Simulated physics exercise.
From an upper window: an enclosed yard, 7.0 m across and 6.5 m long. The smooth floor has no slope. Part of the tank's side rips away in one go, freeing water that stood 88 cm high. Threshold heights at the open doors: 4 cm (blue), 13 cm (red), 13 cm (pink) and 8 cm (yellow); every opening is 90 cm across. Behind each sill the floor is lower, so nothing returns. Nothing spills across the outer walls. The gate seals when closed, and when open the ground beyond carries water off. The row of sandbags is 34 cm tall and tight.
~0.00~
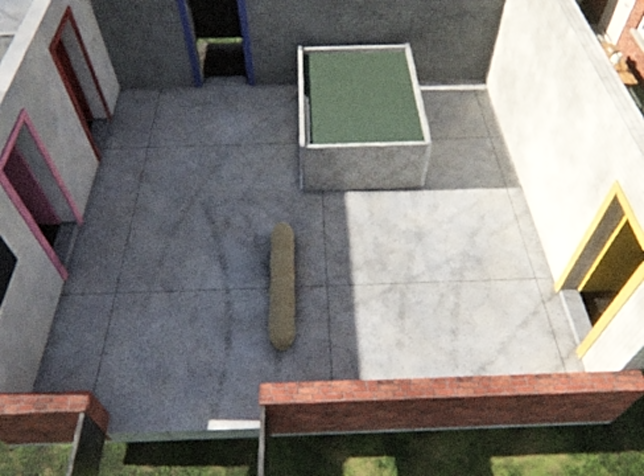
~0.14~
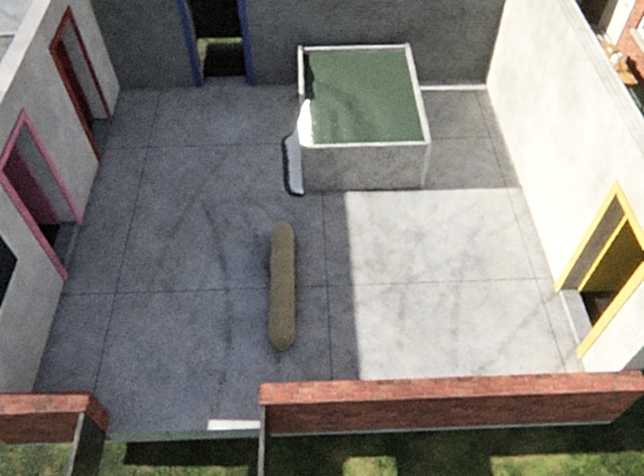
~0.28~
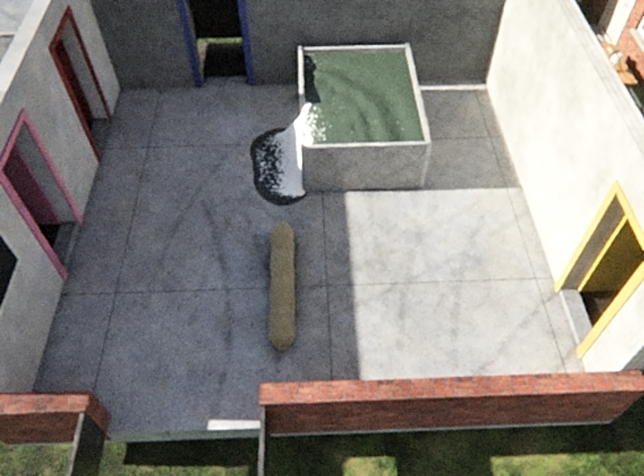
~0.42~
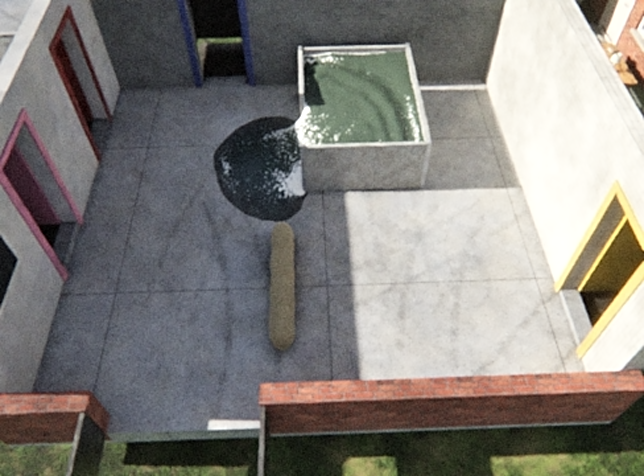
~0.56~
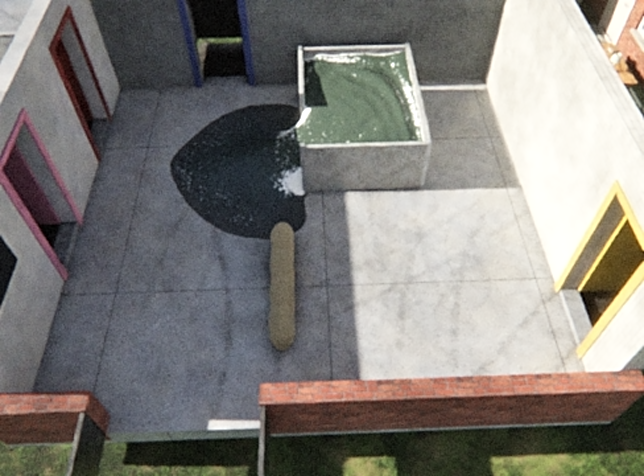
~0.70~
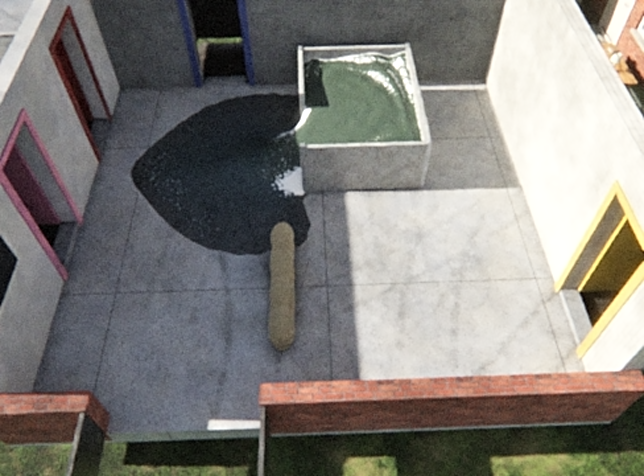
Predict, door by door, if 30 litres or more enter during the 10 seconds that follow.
Door by door: At the blue door it passes the limit; at the red door it exceeds the limit; at the pink door it goes over the limit; at the yellow door it does not reach the limit.
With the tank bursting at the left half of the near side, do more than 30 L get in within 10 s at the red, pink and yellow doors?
Against that limit: Red below, pink under, yellow past it.
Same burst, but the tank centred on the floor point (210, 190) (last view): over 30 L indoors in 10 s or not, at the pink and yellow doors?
Then: Pink past it, yellow below.
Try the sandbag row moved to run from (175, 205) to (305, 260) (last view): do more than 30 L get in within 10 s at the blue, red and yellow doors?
Against that limit: Blue above, red over, yellow not over.
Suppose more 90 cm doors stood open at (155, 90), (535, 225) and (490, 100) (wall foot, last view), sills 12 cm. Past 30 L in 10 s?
In turn: Past it, not over, not over.
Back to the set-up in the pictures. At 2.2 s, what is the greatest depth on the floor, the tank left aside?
Roughly 38 cm.
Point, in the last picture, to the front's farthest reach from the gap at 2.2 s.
Around (26, 417).
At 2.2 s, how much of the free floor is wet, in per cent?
About 45 per cent.
After 1.4 s water covers 35 % of the floor and is deepest (49 cm) near (300, 168); blue door 6 cm at the sill, 1 L in, red door 26 cm at the sill, 26 L in, pink door 25 cm at the sill, 2 L in, yellow door not reached.
After 2.2 s water covers 45 % of the floor and is deepest (38 cm) near (103, 190); blue door 3 cm at the sill, 6 L in, red door 33 cm at the sill, 119 L in, pink door 30 cm at the sill, 61 L in, yellow door not reached.
After 3.5 s water covers 45 % of the floor and is deepest (34 cm) near (26, 417); blue door 10 cm at the sill, 9 L in, red door 25 cm at the sill, 227 L in, pink door 22 cm at the sill, 130 L in, yellow door not reached.
After 6.0 s water covers 70 % of the floor and is deepest (19 cm) near (30, 403); blue door 7 cm at the sill, 41 L in, red door 15 cm at the sill, 289 L in, pink door 13 cm at the sill, 157 L in, yellow door 7 cm at the sill, 0 L in.
After 10.0 s water covers 90 % of the floor and is deepest (13 cm) near (261, 408); blue door 7 cm at the sill, 62 L in, red door 9 cm at the sill, 293 L in, pink door 10 cm at the sill, 162 L in, yellow door 7 cm at the sill, 3 L in.
